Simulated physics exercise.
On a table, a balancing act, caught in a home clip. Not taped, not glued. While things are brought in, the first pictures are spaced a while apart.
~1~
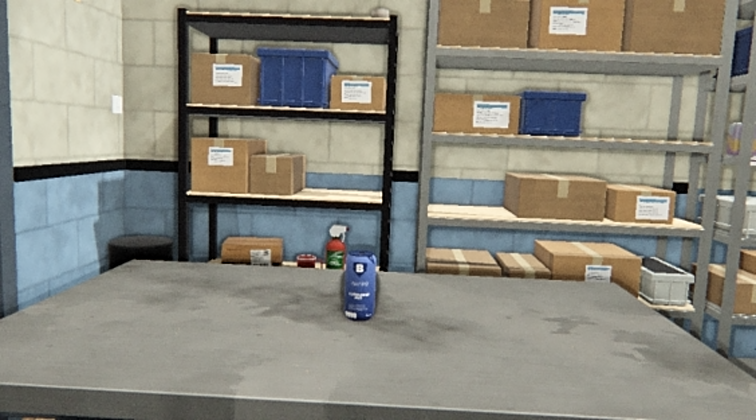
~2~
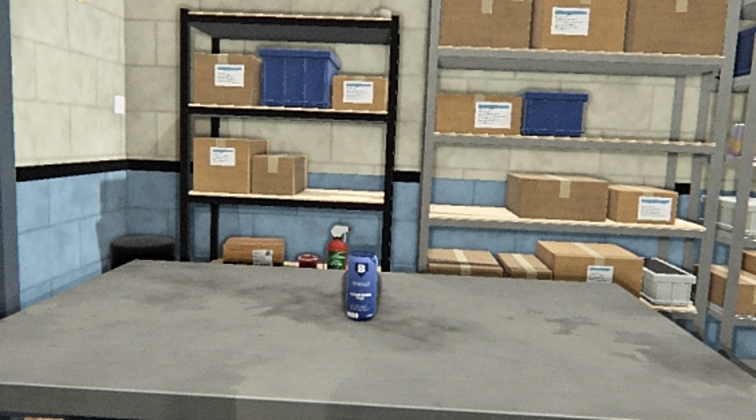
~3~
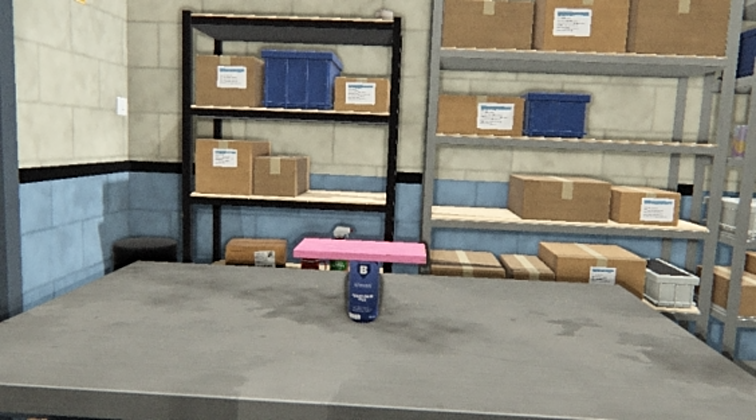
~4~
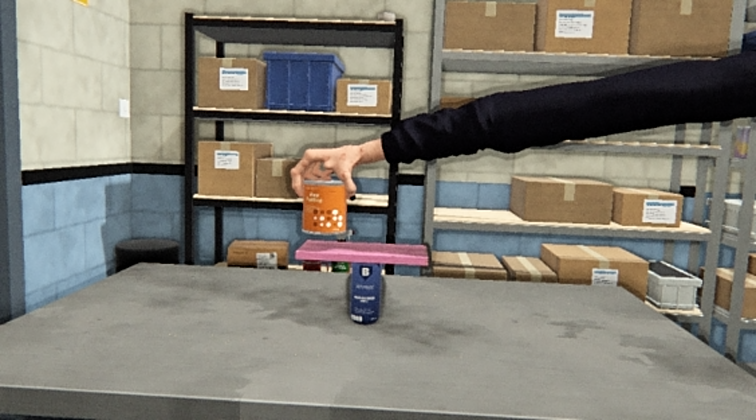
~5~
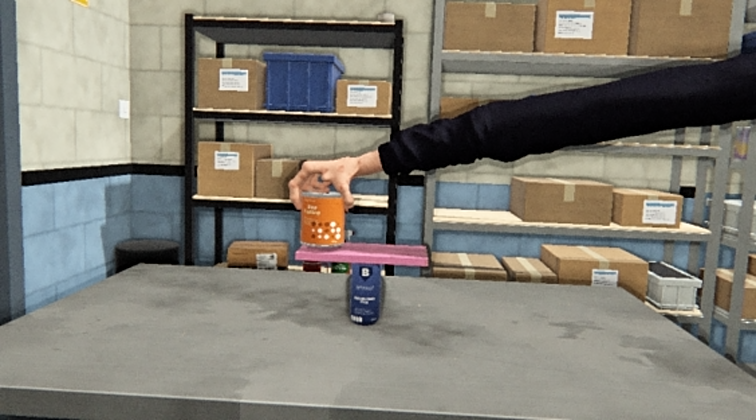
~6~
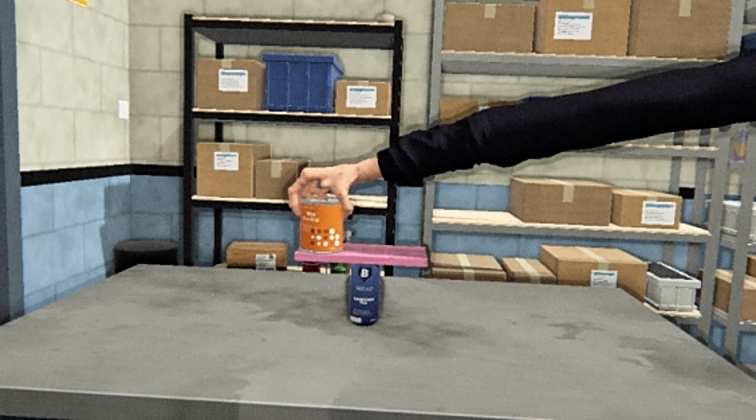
In this clip, a blue can stands on a gray table, and a pink board appears lying across its top. A hand reaching in from the right lowers an orange tin onto the board's left end and keeps hold of it.
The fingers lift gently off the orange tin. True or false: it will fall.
True.
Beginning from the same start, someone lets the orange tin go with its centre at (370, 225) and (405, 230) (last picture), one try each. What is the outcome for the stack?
In the first try it remains standing, then in the second try it breaks down.
Then, 0.40 s on from there, orange tin now fallen; pink board turned 64° from how it was put.
Then, 0.50 s on from there, pink board on its side.
Then, 0.60 s on from there, as before.
Then, 0.90 s on from there, pink board now fallen.
In the end, fallen, pink board and orange tin; blue can unmoved. The stack loses its balance.
